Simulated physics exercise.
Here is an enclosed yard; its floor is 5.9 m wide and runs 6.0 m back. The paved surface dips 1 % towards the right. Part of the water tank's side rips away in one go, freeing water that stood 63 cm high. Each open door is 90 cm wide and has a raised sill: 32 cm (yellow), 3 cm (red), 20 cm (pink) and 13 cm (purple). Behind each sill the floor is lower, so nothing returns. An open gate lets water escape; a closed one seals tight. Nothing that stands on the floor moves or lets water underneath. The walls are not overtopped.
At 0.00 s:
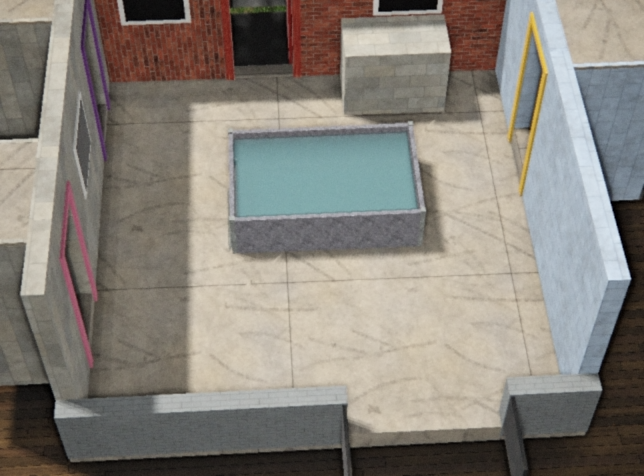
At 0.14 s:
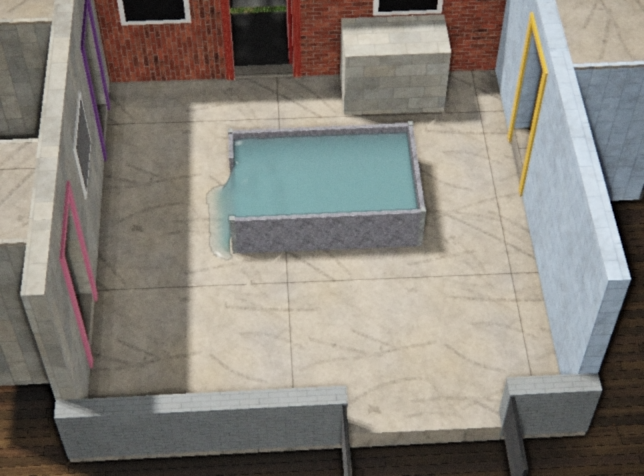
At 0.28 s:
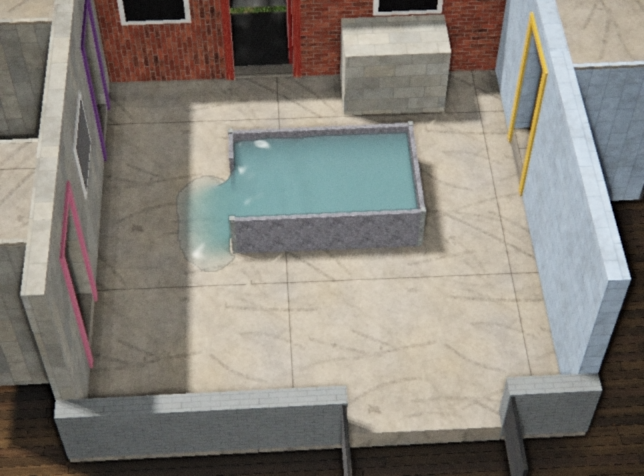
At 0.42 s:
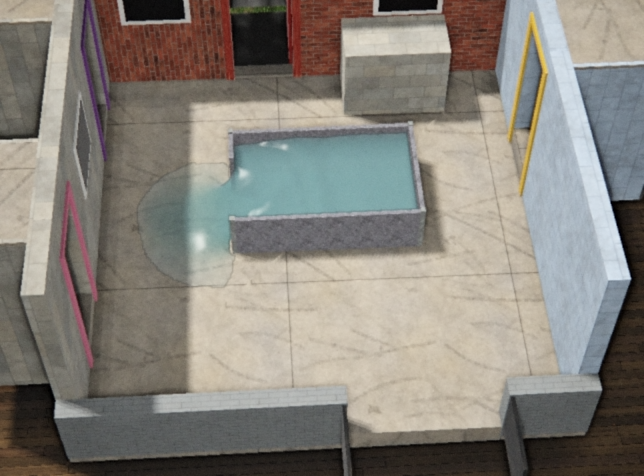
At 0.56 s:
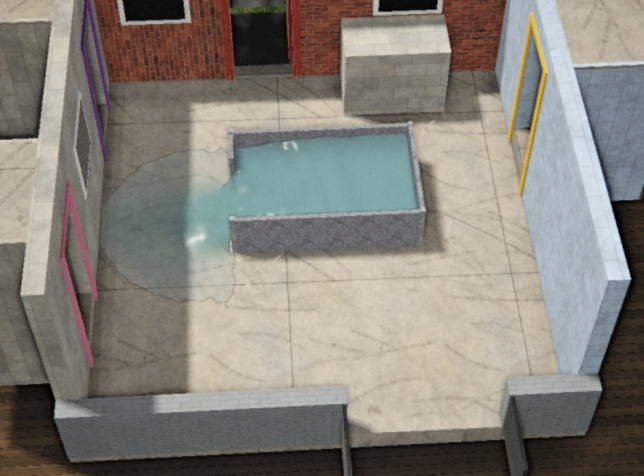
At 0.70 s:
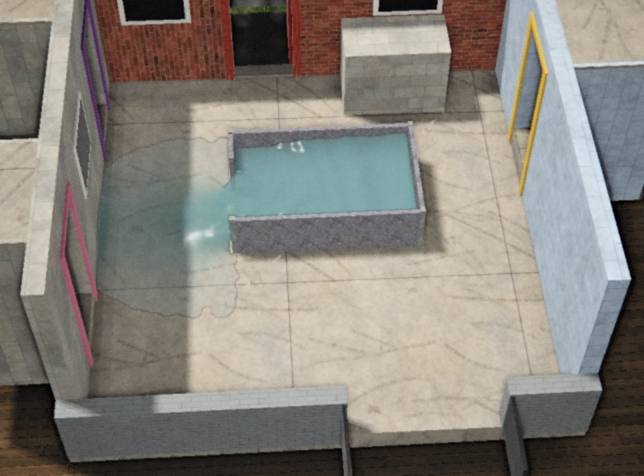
A walled yard with a pale, cracked stone floor is seen from high above at an angle, the camera staying still. A grey-sided tank of teal water sits in the middle, with pink and purple doorways on the left, a yellow one on the right, and a red-edged one in the brick wall behind. The tank's left side breaks open, and water pours out, fanning across the floor to the left wall.
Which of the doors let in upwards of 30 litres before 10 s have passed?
The water let in: At the yellow door it stays under the limit; at the red door it passes the limit; at the pink door it does not reach the limit; at the purple door it stays under the limit.
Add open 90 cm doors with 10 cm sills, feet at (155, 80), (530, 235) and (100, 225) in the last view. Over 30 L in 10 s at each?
In turn: Past it, below, over.
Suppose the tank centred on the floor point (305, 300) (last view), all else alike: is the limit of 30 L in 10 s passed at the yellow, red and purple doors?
Then: Yellow under, red past it, purple under.
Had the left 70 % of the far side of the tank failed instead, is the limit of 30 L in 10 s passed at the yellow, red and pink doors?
Against that limit: Yellow below, red above, pink not over.
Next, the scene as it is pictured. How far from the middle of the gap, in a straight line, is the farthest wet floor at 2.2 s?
Roughly 3.6 m.
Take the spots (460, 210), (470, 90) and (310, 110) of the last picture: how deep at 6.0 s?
In that order: 1, 1 and 13 cm.
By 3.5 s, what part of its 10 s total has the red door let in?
Some 0 per cent by then.
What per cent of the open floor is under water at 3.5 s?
Near 50 per cent is wet.
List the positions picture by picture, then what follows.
The water tank at (324, 174) is whole and still, 63 cm deep, in the first picture.
Water pours out at (236, 209) and has run 0.6 m, to (219, 189); typically 9 cm deep outside, 63 cm at the water tank's back, in the second picture.
The front is at (189, 191), 0.9 m from the gap at (236, 211); 0.9 m2 of floor is under water; 63 cm left at the back of the water tank, in the third picture.
Water pours out at (236, 212) and has run 1.3 m, to (146, 205); typically 8 cm deep outside, 63 cm at the water tank's back, in the fourth picture.
The front is at (102, 217), 1.9 m from the gap at (236, 212); 3.3 m2 of floor is under water; 63 cm left at the back of the water tank, in the fifth picture.
The front is at (97, 280), 2.1 m from the gap at (236, 212); 4.2 m2 of floor is under water; 63 cm left at the back of the water tank, in the sixth picture.
After 1.4 s water covers 20 % of the floor and is deepest (36 cm) near (114, 230); yellow door not reached, red door not reached, pink door 16 cm at the sill, 0 L in, purple door 11 cm at the sill, 0 L in.
After 2.2 s water covers 25 % of the floor and is deepest (37 cm) near (87, 428); yellow door not reached, red door not reached, pink door 19 cm at the sill, 0 L in, purple door 13 cm at the sill, 0 L in.
After 3.5 s water covers 50 % of the floor and is deepest (26 cm) near (87, 428); yellow door not reached, red door 6 cm at the sill, 1 L in, pink door 13 cm at the sill, 1 L in, purple door 10 cm at the sill, 1 L in.
After 6.0 s water covers 85 % of the floor and is deepest (15 cm) near (338, 100); yellow door 7 cm at the sill, 0 L in, red door 5 cm at the sill, 16 L in, pink door 10 cm at the sill, 1 L in, purple door 9 cm at the sill, 2 L in.
After 10.0 s water covers 95 % of the floor and is deepest (16 cm) near (507, 166); yellow door 15 cm at the sill, 0 L in, red door 7 cm at the sill, 52 L in, pink door 5 cm at the sill, 1 L in, purple door 7 cm at the sill, 2 L in.
